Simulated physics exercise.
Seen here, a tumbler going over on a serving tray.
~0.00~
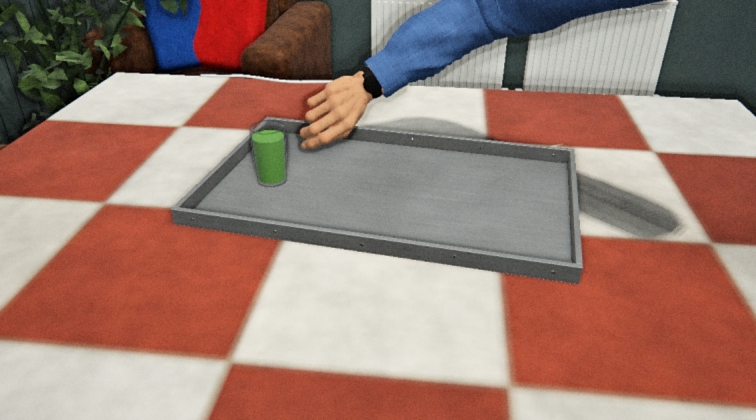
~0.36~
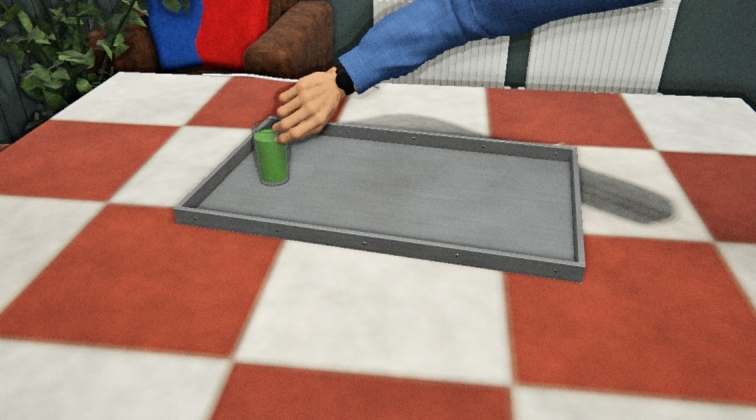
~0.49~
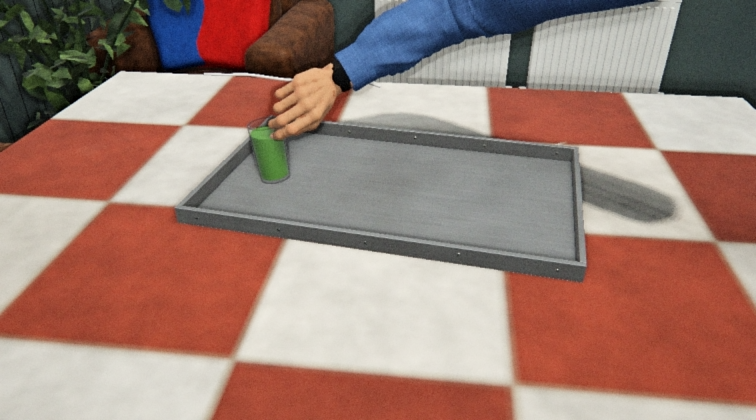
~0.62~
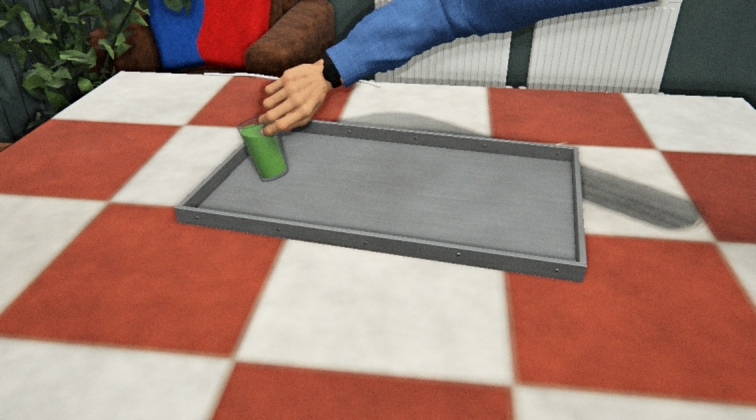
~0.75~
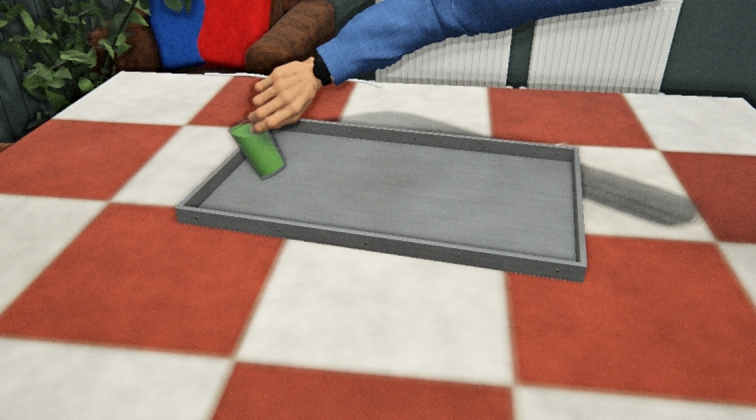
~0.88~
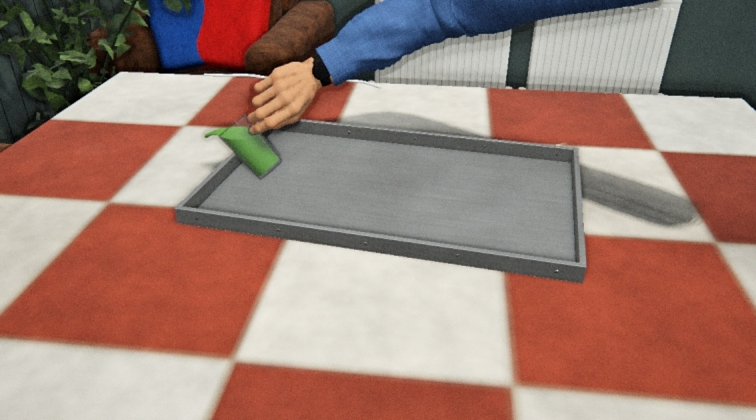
A green tumbler stands upright near the left end of a gray serving tray on a red-and-white checkered table as a blue-sleeved arm reaches in from the right. The hand meets its rim and pushes, and the tumbler leans farther and farther left, green liquid reaching its lip.
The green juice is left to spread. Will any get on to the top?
It escapes from the tray.
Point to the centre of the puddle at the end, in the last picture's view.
Around (92, 152).
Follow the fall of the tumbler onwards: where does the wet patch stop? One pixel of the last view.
Roughly at (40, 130).
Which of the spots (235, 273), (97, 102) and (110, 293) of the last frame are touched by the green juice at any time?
First not reached, second not reached, third clear of it.
Around 1.5 s, the tumbler lies across the rim; the puddle covers about as much as a plate; it has landed past the rim.
Around 2.2 s, the puddle covers about as much as a tray; it has landed past the rim.
Around 3.6 s, the puddle covers about as much as a tray; it has landed past the rim.
